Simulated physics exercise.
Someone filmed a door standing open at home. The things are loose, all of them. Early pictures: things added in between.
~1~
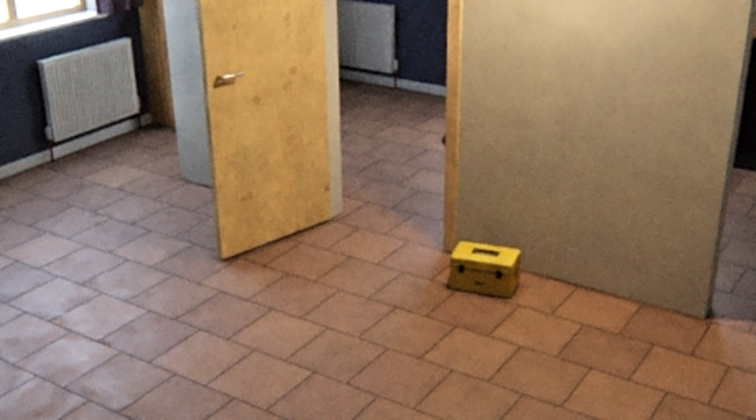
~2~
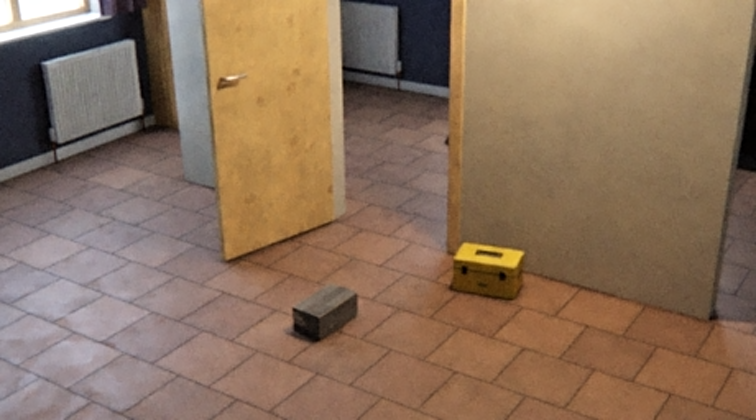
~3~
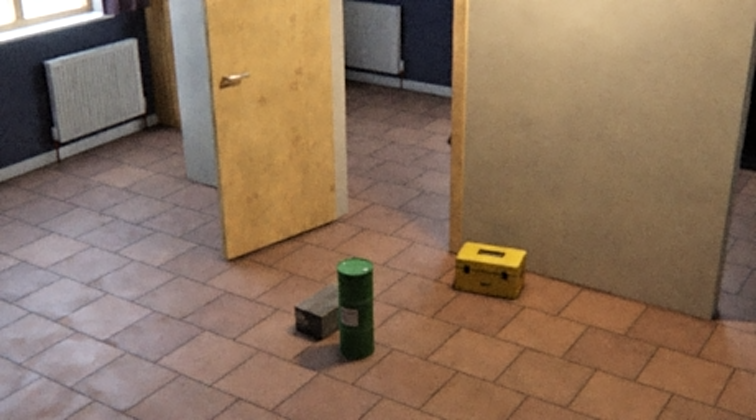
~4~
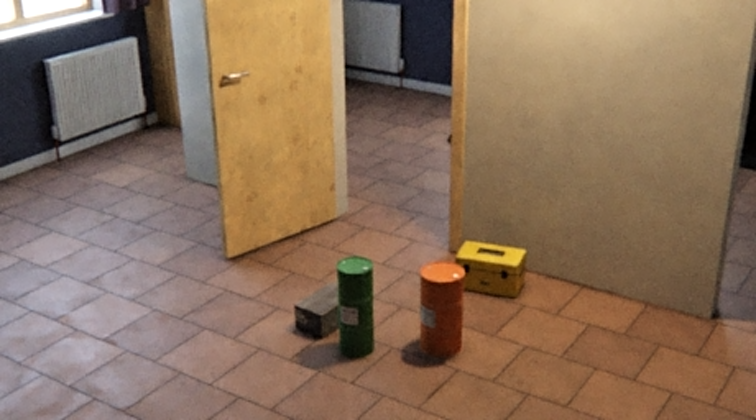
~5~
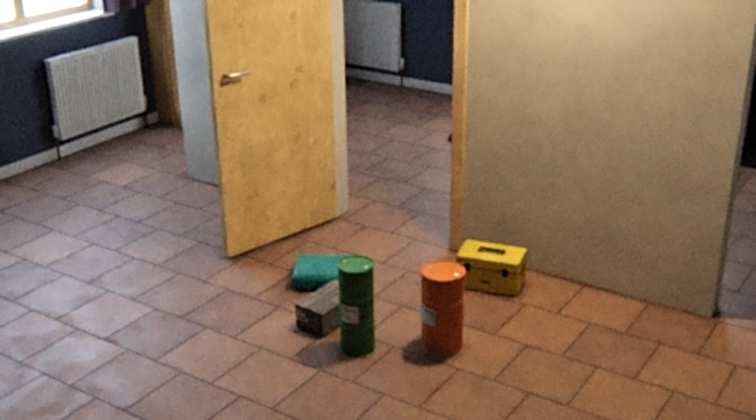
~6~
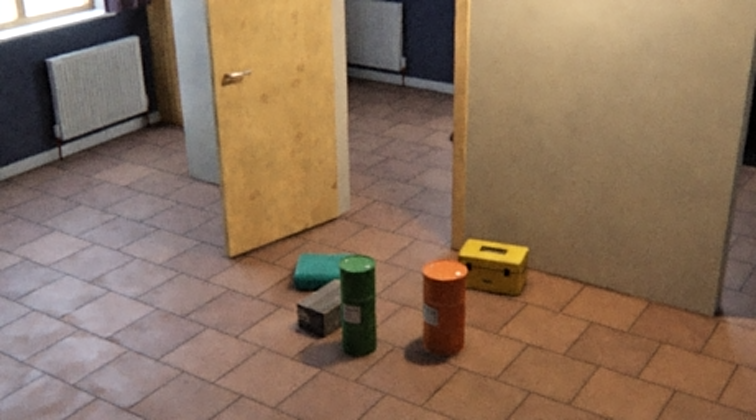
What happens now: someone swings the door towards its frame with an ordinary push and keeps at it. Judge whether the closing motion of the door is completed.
The door finds its frame.
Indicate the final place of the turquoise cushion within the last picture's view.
Pretty much around (401, 282), I'd say.
Then, 1.10 s on from there, open by 71°; turquoise cushion shifted a little near (331, 272).
Then, 1.50 s on from there, open by 54°; turquoise cushion shifted about its own width near (367, 278).
Then, 2.10 s on from there, open by 29°; turquoise cushion shifted about its own width near (401, 282).
In the end, open by 0°; moved from the start, turquoise cushion; the other 4 unmoved. At the end, from the last picture's camera, turquoise cushion near (401, 282).
